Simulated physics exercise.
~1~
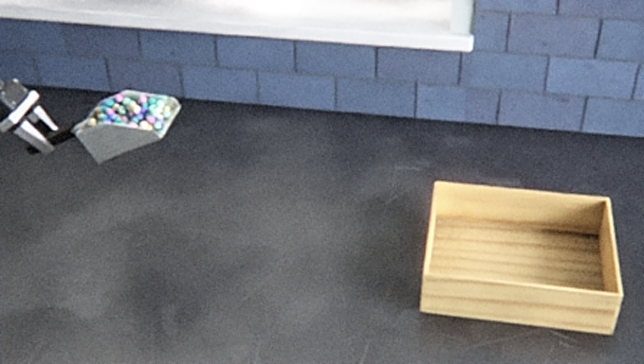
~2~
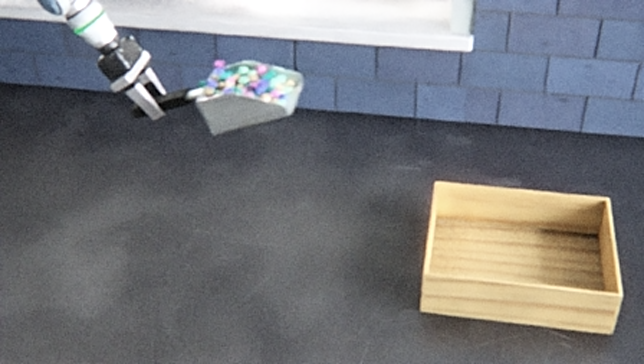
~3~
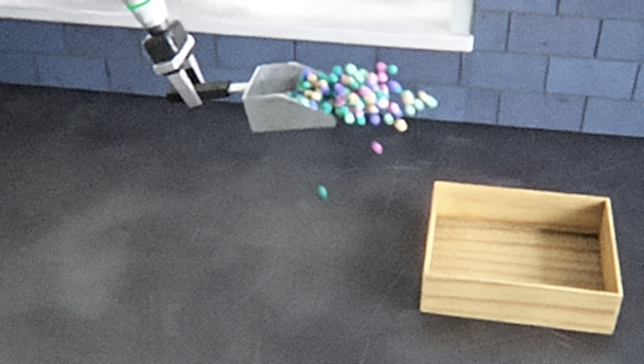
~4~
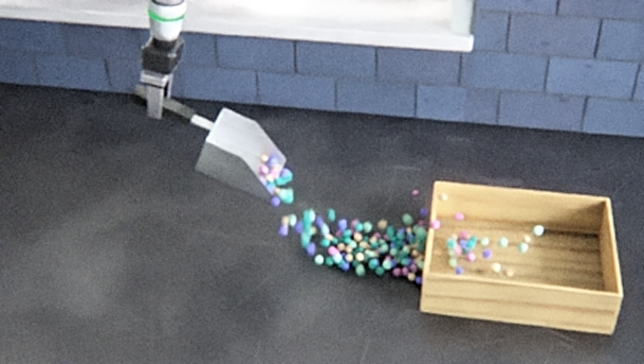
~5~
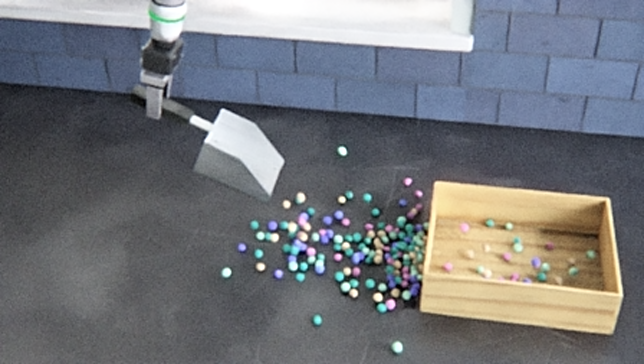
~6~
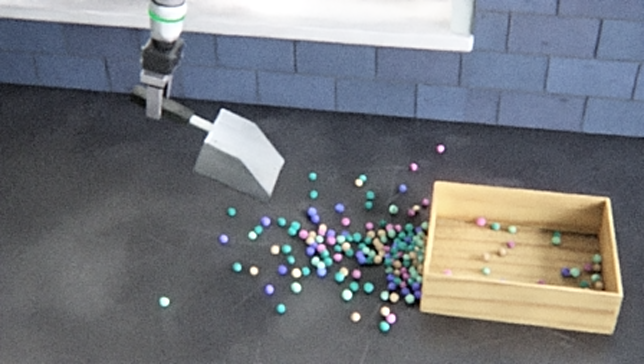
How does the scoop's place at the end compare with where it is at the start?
At the end the scoop is farther to the right and slightly lower than at the start, nearer the wooden box.
A robot's scoop swings right and tips out colourful balls, few landing in the wooden box.
